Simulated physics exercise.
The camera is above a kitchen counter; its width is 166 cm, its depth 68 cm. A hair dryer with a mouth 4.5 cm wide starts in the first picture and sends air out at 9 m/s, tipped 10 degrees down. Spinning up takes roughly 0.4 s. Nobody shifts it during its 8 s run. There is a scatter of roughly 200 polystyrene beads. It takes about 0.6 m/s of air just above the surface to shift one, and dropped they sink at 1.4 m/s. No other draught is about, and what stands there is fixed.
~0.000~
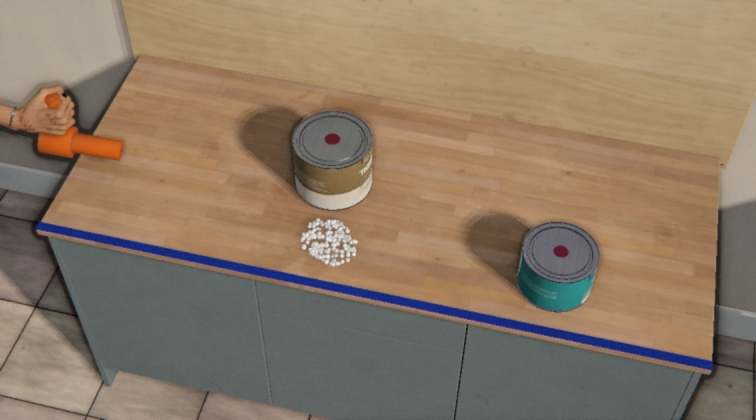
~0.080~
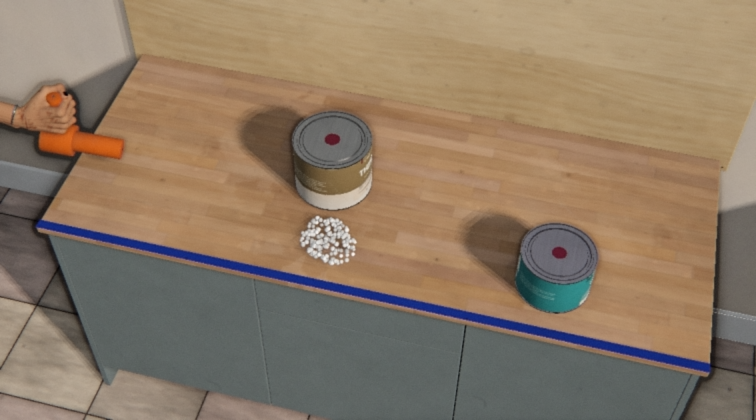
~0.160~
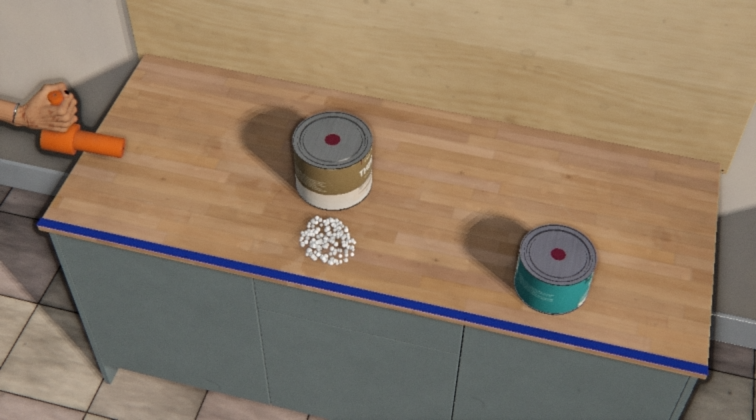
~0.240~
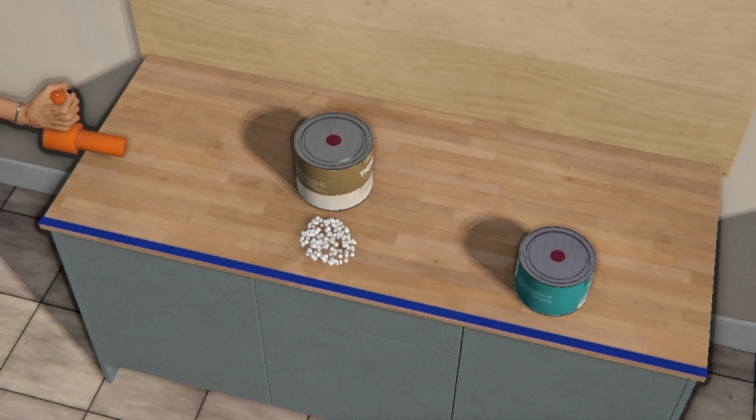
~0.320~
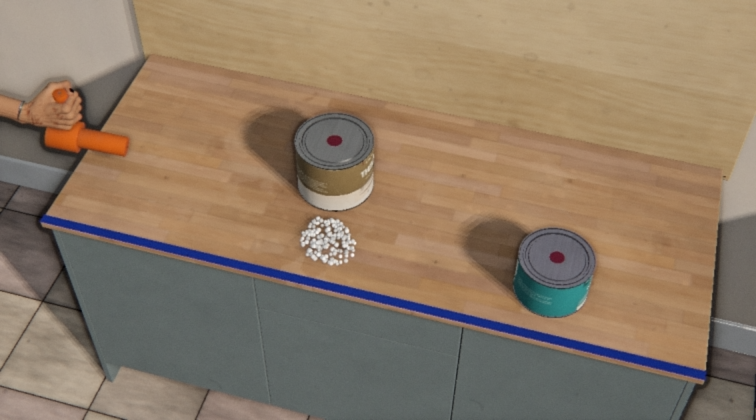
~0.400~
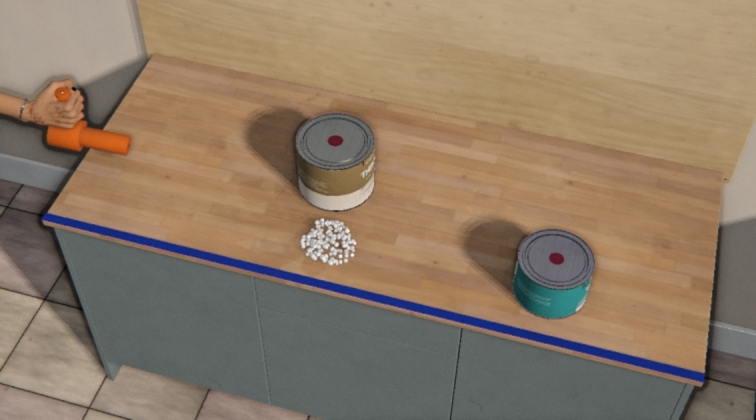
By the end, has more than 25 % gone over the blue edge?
Answer: Yes.
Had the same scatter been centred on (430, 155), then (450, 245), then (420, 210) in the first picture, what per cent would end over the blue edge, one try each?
In turn about 0 %, 20 %, 0 %.
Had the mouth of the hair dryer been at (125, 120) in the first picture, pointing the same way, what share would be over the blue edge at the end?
It would be near 80 %.
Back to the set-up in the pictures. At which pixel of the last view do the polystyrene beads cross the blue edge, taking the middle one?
Around (401, 308).
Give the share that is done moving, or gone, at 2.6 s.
Near 80 %.
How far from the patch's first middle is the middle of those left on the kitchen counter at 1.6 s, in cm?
Roughly 15 cm.
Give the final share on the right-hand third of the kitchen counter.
Near 2 %.
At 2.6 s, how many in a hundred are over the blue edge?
Near 80 %.
After 1.6 s, 26 % are on the move or not yet settled, 75 % are over the blue edge; the middle of those still in play is near (344, 282).
After 2.6 s, 15 % are on the move or not yet settled, 84 % are over the blue edge; the middle of those still in play is near (338, 285).
After 4.4 s, 10 % are on the move or not yet settled, 88 % are over the blue edge.
After 8.0 s, at the end, 88 % are over the blue edge.
